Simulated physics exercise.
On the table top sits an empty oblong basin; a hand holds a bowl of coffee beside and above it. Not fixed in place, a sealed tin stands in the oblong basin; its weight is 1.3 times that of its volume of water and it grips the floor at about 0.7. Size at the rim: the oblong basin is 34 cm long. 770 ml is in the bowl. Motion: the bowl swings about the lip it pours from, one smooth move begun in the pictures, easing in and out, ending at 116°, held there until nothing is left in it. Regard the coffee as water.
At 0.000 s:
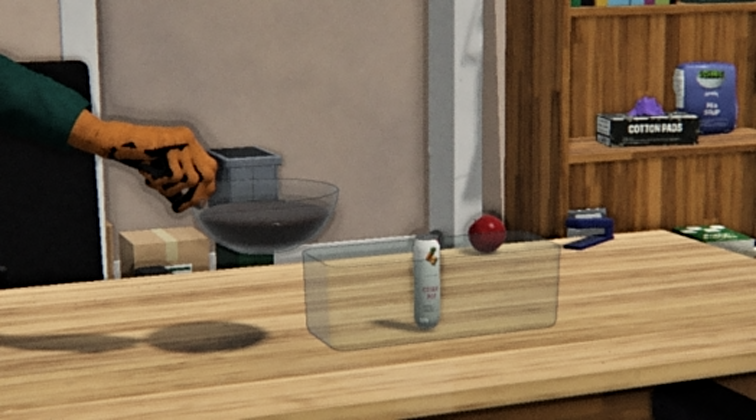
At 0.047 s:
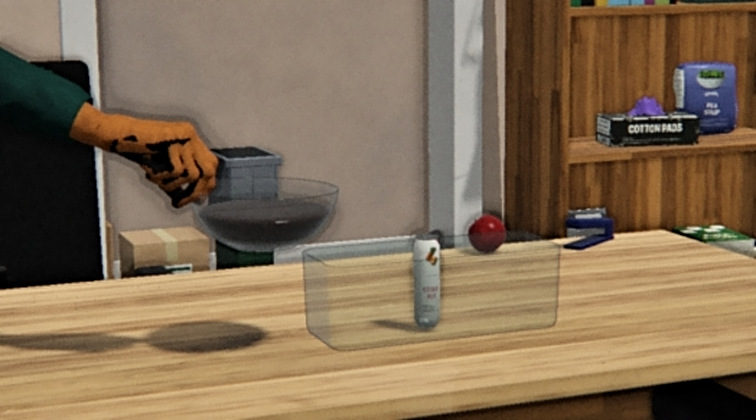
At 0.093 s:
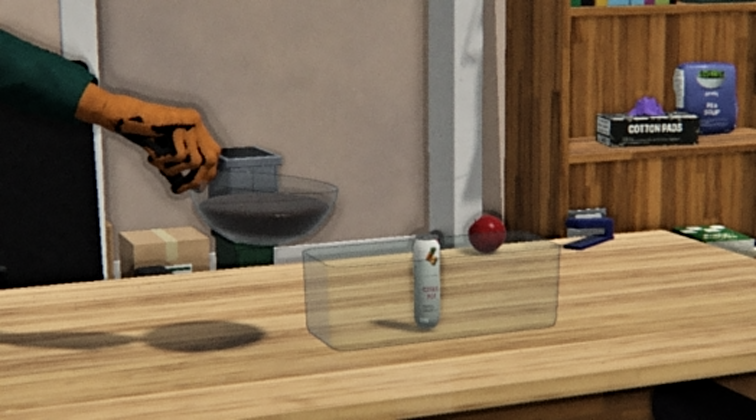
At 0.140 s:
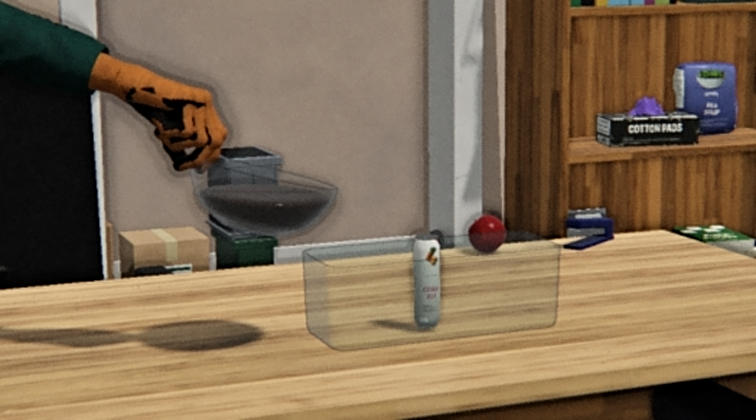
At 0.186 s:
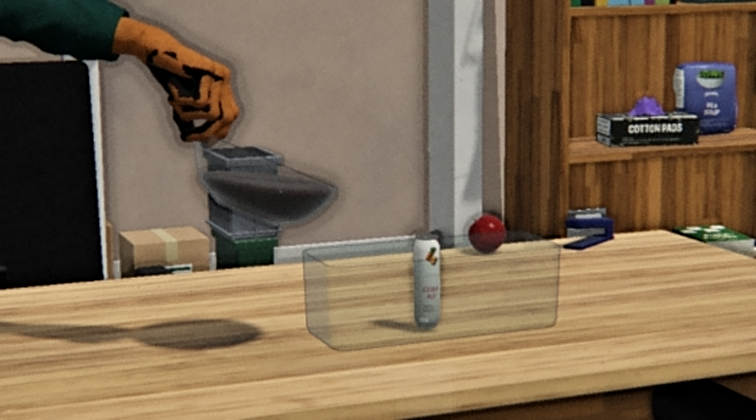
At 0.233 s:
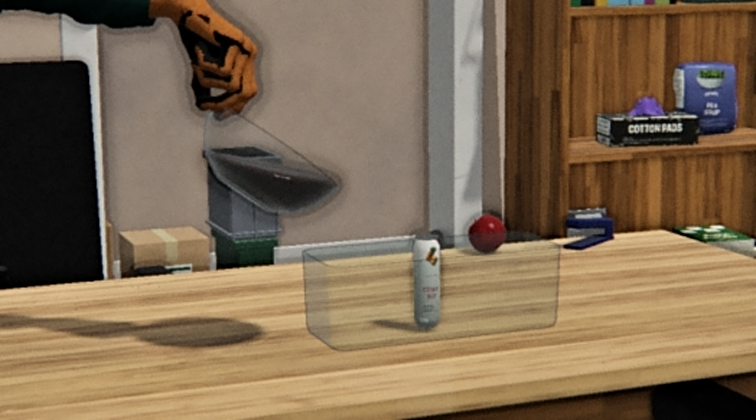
An arm in a dark green sleeve and an orange glove holds a clear bowl of dark liquid at the left, above a pale wooden table seen from the front and slightly above. On the table are a clear oblong basin, a white can and a red ball, with wooden shelves behind at right. The hand rises, tilting the bowl steeply rightward, while the camera stays still.
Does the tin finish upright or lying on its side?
It finishes lying on its side.
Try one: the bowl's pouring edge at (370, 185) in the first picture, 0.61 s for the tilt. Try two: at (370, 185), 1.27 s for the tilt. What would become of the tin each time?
Try 1: Still standing; try 2: Still standing.
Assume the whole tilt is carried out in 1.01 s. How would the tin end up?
Outcome - the tin remains standing.
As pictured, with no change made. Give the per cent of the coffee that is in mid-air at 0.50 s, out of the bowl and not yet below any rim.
Roughly 72 percent.
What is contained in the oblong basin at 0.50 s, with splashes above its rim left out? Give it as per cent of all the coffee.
The basin holds roughly 18 in a hundred parts at that moment.
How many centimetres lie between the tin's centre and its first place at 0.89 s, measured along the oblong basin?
Near 8 cm.
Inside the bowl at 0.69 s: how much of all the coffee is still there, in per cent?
Some 0 per cent.
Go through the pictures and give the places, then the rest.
In the first frame, it leans 0°; its right rim is at (333, 187); the coffee meets the walls at (198, 217) and (325, 207); the oblong basin's rim runs from (315, 260) to (542, 240); the tin's top is at (427, 241).
In the second frame, it leans 2°; its right rim is at (333, 187); the coffee meets the walls at (198, 214) and (325, 205).
In the third frame, it leans 7°; its right rim is at (333, 187); the coffee meets the walls at (199, 207) and (325, 201).
In the fourth frame, it leans 14°; its right rim is at (333, 187); the coffee meets the walls at (199, 194) and (326, 194).
In the fifth frame, it leans 25°; its right rim is at (332, 187); the coffee meets the walls at (202, 176) and (328, 185).
In the sixth frame, it leans 37°; its right rim is at (332, 187); the coffee meets the walls at (209, 155) and (322, 174); 1 per cent is over the edge.
By 0.50 s the tilt is 106° and 11 per cent is still to pour; the tin stands where it began.
By 0.69 s the tilt is 116° and 0 per cent is still to pour; the tin leans 25°.
By 0.89 s the tilt is 116° and 0 per cent is still to pour; the tin lies on its side.
By 1.11 s the tilt is 116° and 0 per cent is still to pour; the tin lies on its side.
At rest the tin lies on its side.
